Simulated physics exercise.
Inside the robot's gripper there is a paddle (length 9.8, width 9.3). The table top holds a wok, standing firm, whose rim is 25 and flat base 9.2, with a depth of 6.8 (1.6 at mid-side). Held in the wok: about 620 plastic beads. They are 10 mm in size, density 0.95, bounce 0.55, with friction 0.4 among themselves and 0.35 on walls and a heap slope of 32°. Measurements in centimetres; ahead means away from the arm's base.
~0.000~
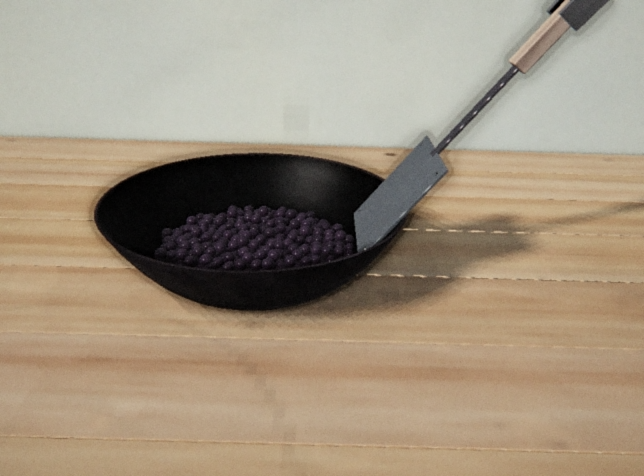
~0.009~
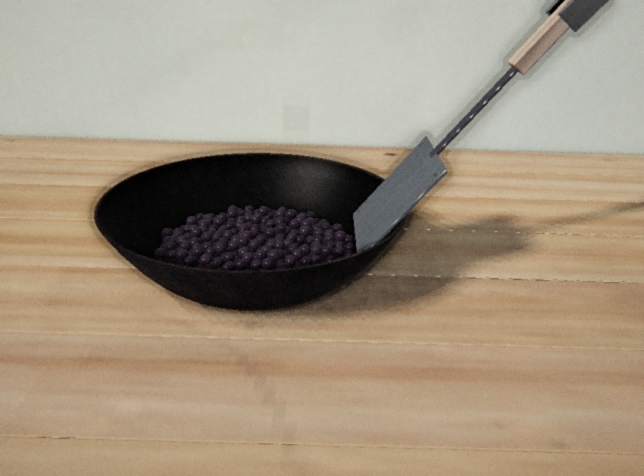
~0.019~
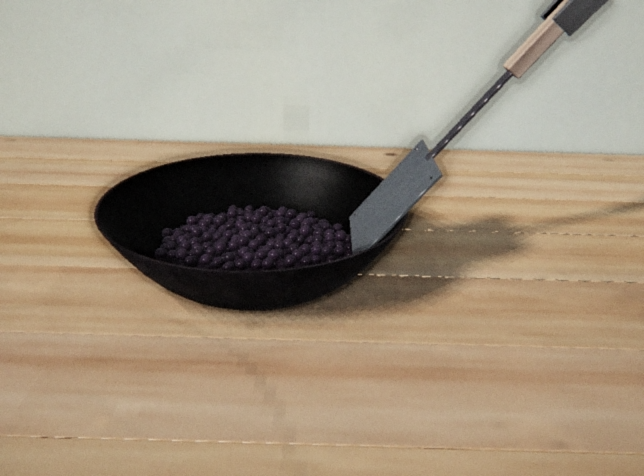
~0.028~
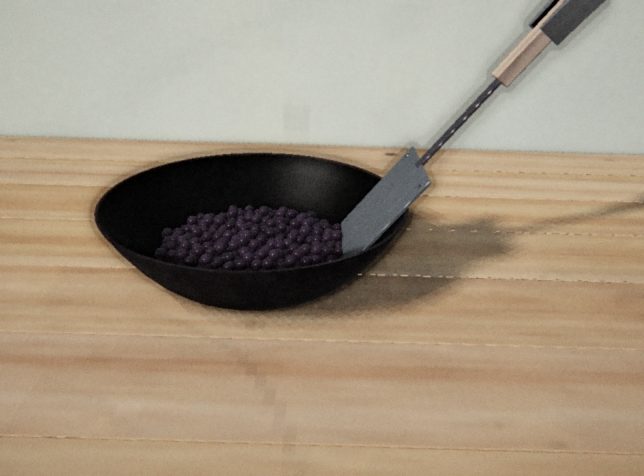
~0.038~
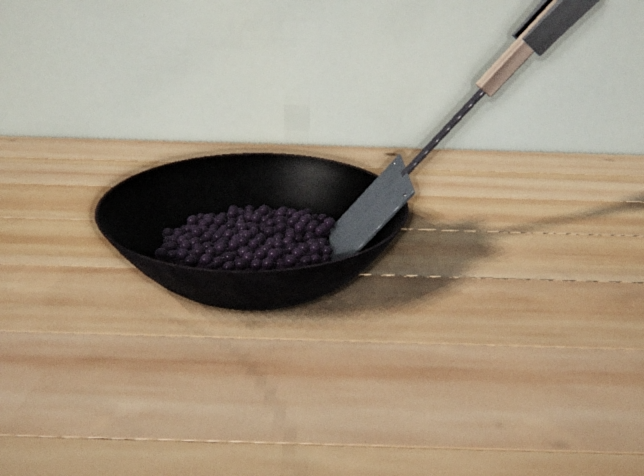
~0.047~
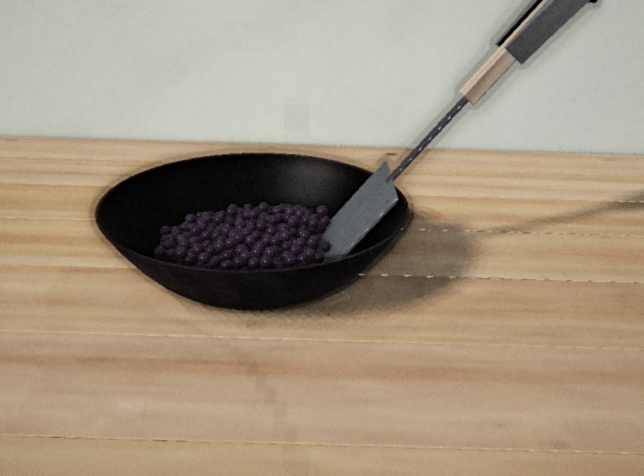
In this clip, a tilted gray paddle at the right side of a black wok slides left and slightly down into the edge of a pile of dark purple beads, nudging them slightly while the wok stays still on a wooden table.
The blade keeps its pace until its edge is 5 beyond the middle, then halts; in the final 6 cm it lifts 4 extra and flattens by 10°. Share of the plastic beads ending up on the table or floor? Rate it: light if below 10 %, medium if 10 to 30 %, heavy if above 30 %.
Rating: Medium.
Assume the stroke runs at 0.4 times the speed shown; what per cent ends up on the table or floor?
About 0 per cent.
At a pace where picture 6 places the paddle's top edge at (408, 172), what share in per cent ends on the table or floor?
5 %.
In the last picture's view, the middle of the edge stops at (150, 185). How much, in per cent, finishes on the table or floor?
Close to 45 per cent finishes on the table or floor.
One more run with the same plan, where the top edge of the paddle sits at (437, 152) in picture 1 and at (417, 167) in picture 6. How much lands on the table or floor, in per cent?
About 0 per cent.
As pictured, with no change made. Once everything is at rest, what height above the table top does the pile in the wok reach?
5.5 cm.
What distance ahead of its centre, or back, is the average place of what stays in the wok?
Roughly 3.0 cm ahead of the centre.
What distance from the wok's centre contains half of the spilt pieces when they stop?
Some 56 centimetres.
After 0.07 s, sloping 52°, highest piece 8 above the table; 620 in the wok.
After 0.09 s, sloping 49°, highest piece 10 above the table; 620 in the wok.
After 0.30 s, sloping 42°, highest piece 13 above the table; 520 in the wok, 18 on the table or floor, 82 on the blade or in flight.
After 1.35 s, sloping 42°, highest piece 5 above the table; 520 in the wok, 100 on the table or floor.
At rest, 520 in the wok, 100 on the table or floor. That is 16 % on the table or floor.
